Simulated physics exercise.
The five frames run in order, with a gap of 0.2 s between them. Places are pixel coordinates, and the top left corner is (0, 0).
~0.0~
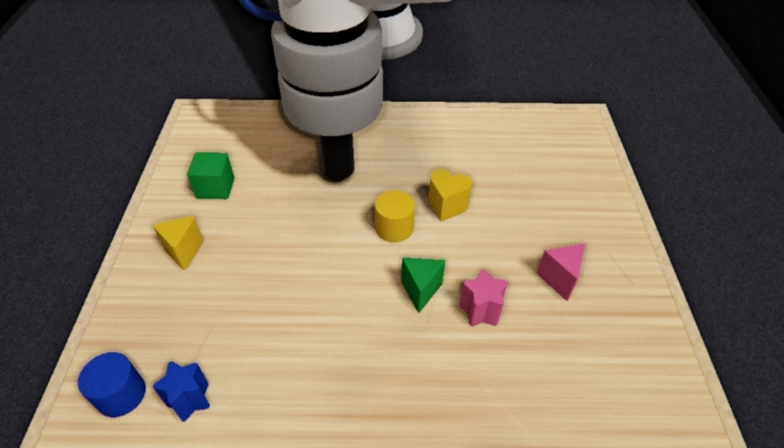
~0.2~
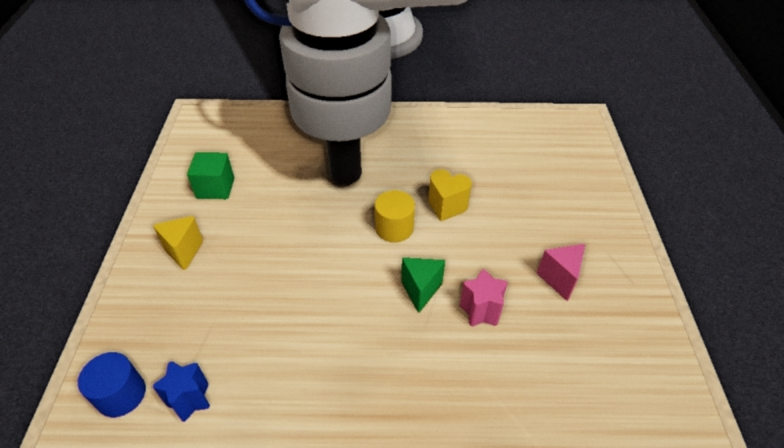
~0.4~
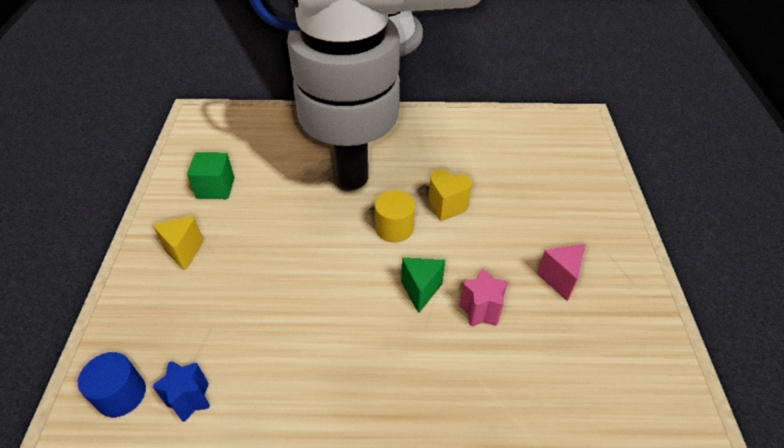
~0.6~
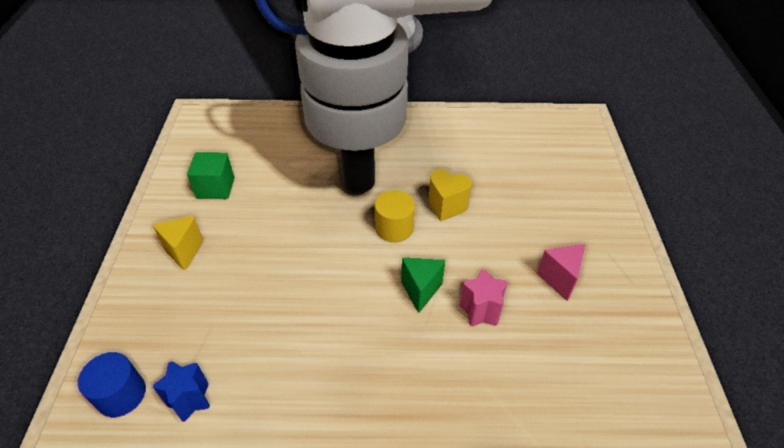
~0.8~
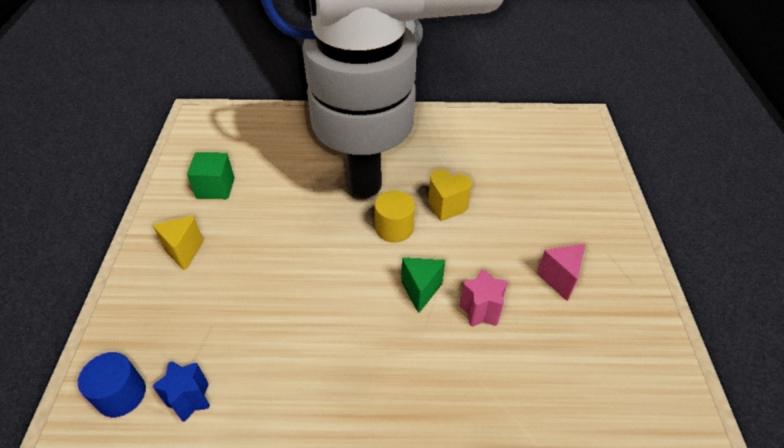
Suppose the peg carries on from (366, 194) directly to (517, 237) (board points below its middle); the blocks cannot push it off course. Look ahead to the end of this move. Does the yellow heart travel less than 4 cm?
In short: No.
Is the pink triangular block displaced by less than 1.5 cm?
Yes, that is what happens.
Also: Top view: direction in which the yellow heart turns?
Twists anticlockwise.
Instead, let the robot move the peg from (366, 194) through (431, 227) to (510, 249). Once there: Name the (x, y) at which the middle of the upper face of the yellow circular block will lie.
It ends at (416, 228).
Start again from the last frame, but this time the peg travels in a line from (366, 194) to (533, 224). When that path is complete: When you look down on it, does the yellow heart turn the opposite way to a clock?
Final answer: No.
The first path, step by step. One third of the way, peg (415, 201); yellow circular block (403, 210).
Two thirds of the way, peg (465, 216); yellow circular block (403, 210); yellow heart (492, 184), turned 30° anticlockwise.
At the end, peg (519, 229); yellow circular block (403, 210); yellow heart (502, 183), turned 50° anticlockwise; pink triangular block in place.
